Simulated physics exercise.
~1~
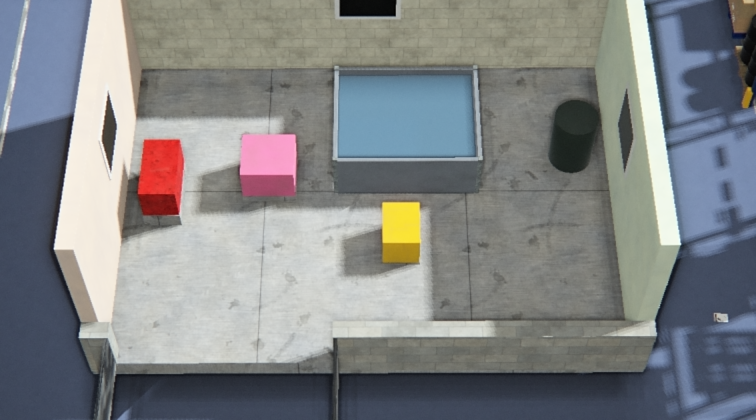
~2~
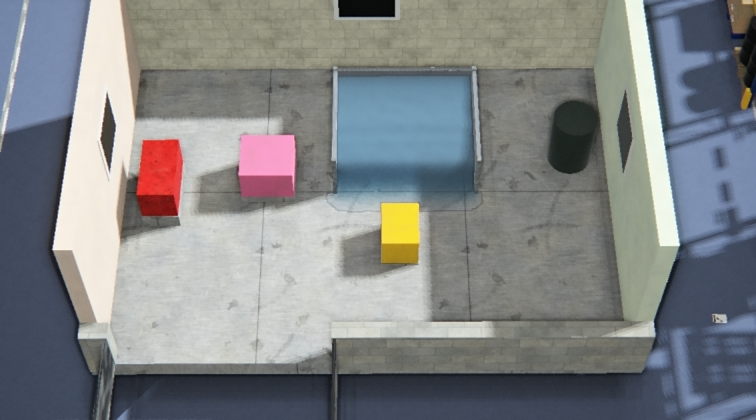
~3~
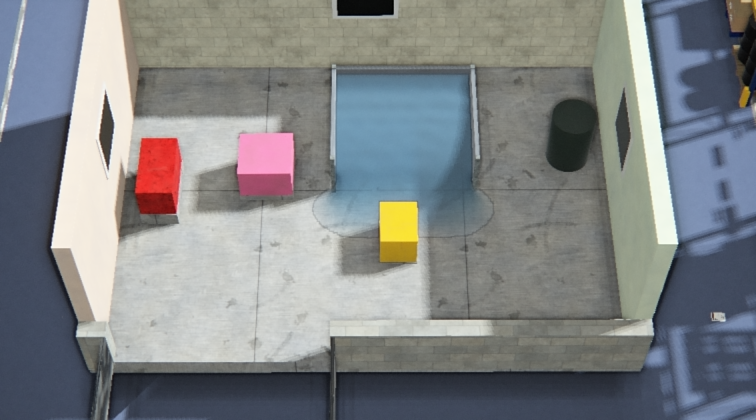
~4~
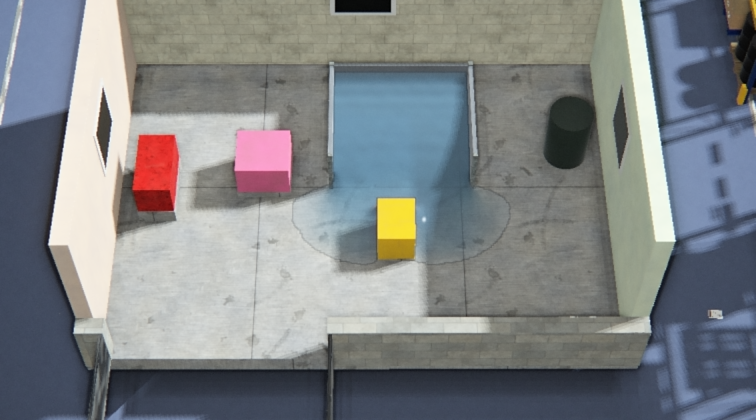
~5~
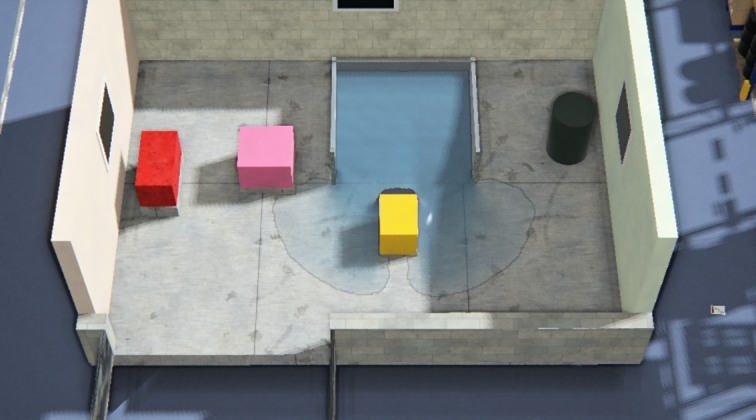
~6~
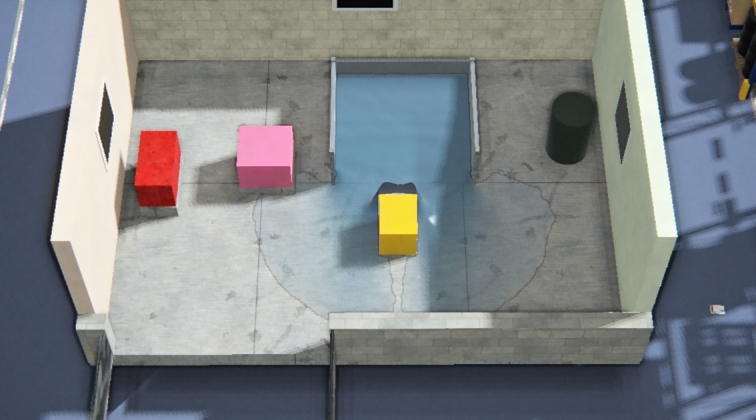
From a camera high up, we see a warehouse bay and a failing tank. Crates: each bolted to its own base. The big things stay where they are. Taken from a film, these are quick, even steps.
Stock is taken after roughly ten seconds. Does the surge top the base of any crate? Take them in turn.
Outcome: The red crate avoids the water; the pink crate avoids the water; the yellow crate meets the water.
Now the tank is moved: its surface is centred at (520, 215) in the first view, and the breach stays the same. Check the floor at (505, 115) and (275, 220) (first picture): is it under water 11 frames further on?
The first is not reached, and then the second is wetted.
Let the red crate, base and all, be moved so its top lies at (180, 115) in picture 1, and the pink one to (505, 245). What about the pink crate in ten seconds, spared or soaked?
Result - pink is overtopped.
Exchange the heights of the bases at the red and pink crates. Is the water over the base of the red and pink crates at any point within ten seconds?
After the swap, red avoids the flood while pink avoids the flood.
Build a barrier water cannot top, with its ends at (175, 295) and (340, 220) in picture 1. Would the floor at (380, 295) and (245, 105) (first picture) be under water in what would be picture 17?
Reached, untouched.
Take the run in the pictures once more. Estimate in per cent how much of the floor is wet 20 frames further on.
I make it 65 per cent.
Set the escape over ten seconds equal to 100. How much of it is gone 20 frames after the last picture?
Roughly 55 %.
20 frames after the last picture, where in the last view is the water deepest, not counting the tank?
Point to roughly (567, 169).
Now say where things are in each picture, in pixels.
Still water in the open tank at (407, 116), in the first frame.
Water pours out at (406, 181) and has run to (331, 195), in the second frame.
Water pours out at (404, 181) and has run to (321, 213), in the third frame.
Water pours out at (402, 179) and has run to (302, 224), in the fourth frame.
Water pours out at (404, 175) and has run to (323, 276), in the fifth frame.
The front is at a hidden place, out from the gap at (404, 175), in the sixth frame.
A moment on, water covers 40 % of the floor; the red crate not reached, the pink crate water round its plinth, the yellow crate water round its plinth.
Next, water covers 55 % of the floor; the red crate water round its plinth, the pink crate water round its plinth, the yellow crate water round its plinth.
Then, water covers 65 % of the floor; the red crate water round its plinth, the pink crate water round its plinth, the yellow crate water round its plinth.
Later, water covers 75 % of the floor; the red crate water round its plinth, the pink crate water round its plinth, the yellow crate water round its plinth.
In the end, water covers 95 % of the floor; the red crate stayed above the water, the pink crate stayed above the water, the yellow crate was topped.
